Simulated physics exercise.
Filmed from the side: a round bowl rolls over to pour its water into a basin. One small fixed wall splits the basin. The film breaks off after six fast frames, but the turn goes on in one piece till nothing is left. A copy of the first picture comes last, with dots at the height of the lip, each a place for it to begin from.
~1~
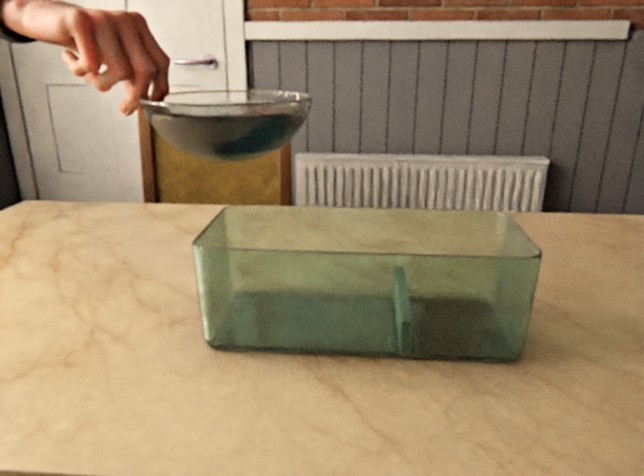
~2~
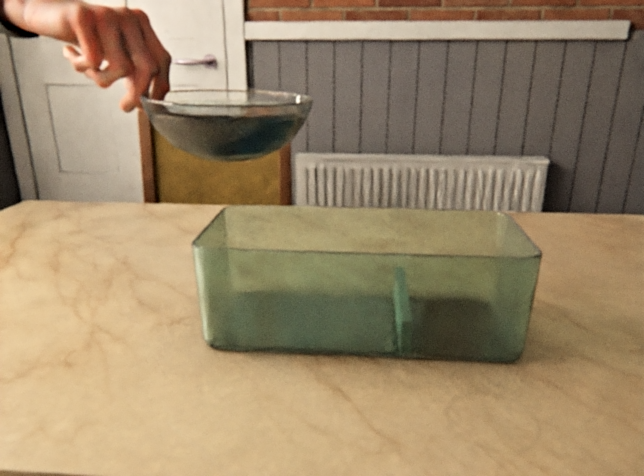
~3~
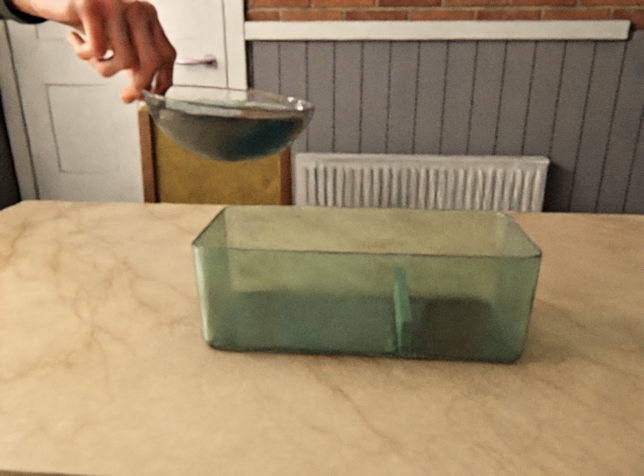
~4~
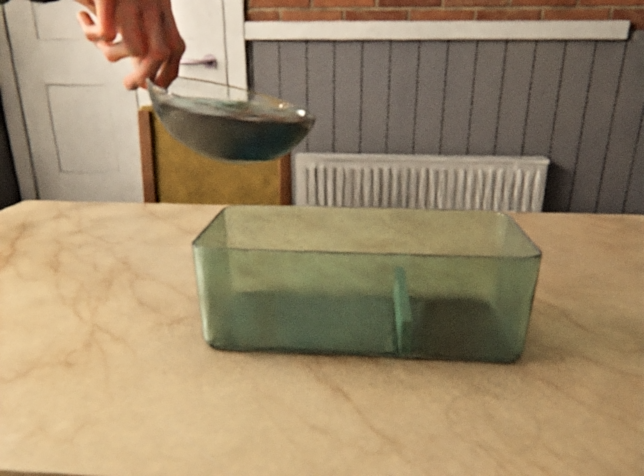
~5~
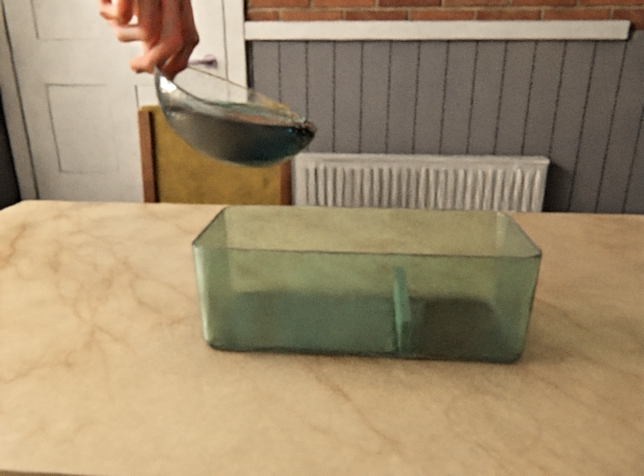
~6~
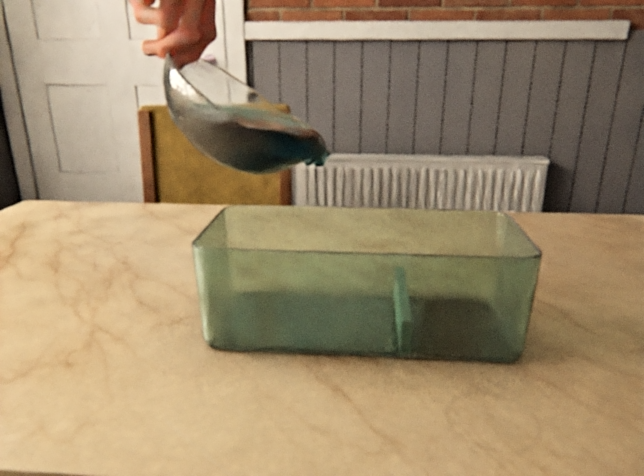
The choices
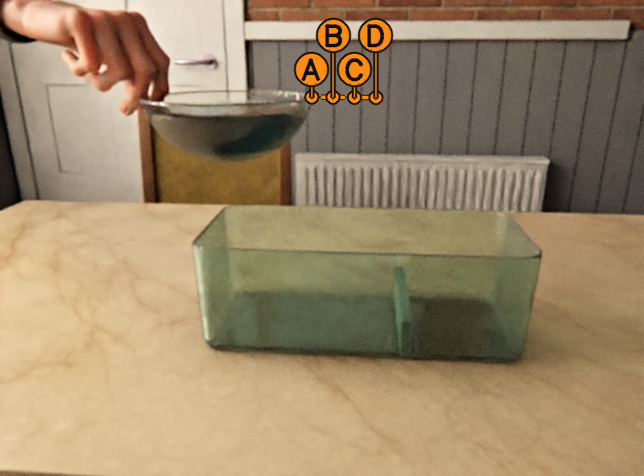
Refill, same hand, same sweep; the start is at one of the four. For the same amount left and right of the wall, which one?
D works best here.
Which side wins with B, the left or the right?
The left side.
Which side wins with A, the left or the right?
The left side.
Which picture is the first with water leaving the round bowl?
Picture 5.
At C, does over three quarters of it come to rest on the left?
No.
In orange, A at (311, 97); B at (333, 97); C at (354, 97); D at (375, 97).
With A, about 76 % ends left of the wall and 14 % right of it; 10 % is lost outside.
With B, about 80 % ends left of the wall and 15 % right of it; 5 % is lost outside.
With C, about 65 % ends left of the wall and 30 % right of it; 5 % is lost outside.
With D, about 49 % ends left of the wall and 48 % right of it; 3 % is lost outside.
